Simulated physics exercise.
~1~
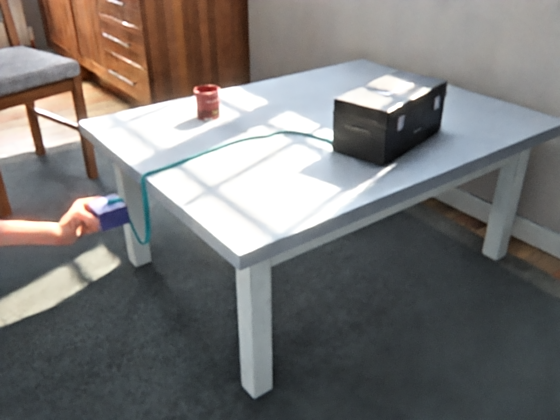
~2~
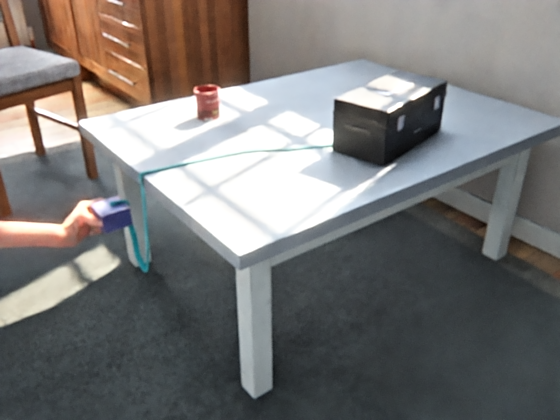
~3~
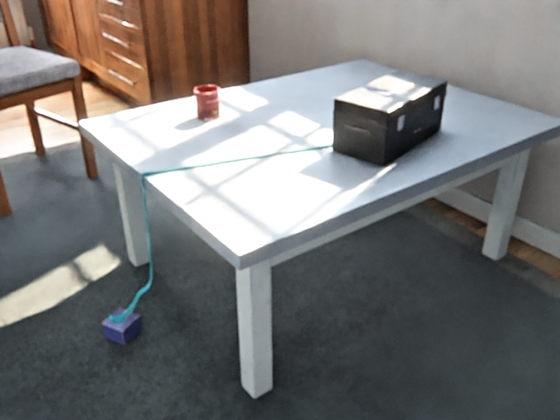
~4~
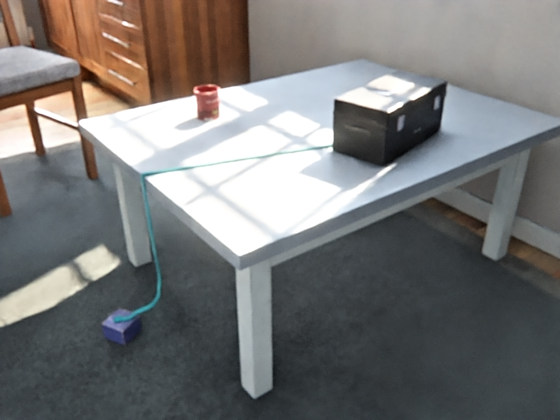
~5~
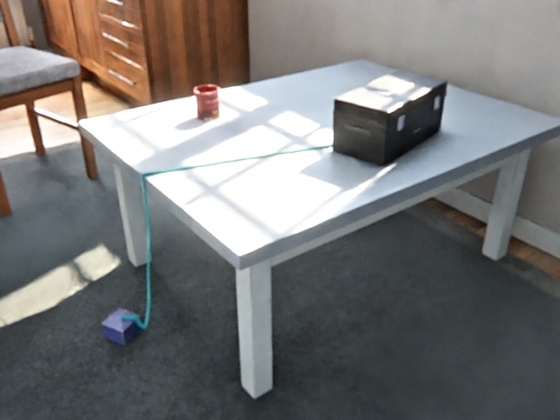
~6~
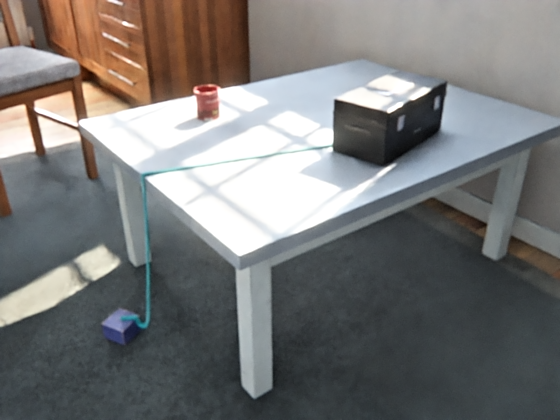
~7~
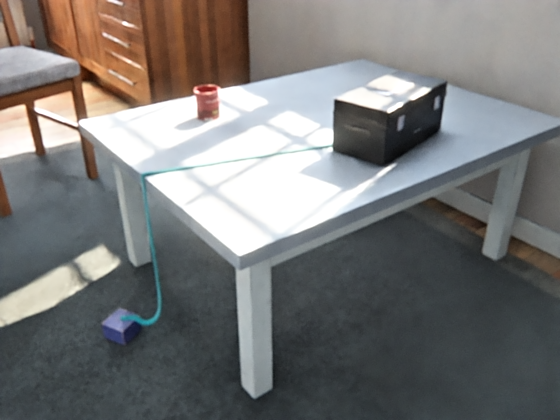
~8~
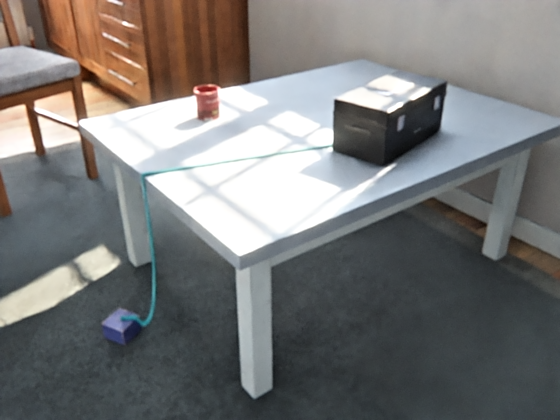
A hand held a blue block off the left end of a pale table by a teal ribbon running to a black box, then let go, and the block dropped to the floor while the box and red cup stayed put on top.
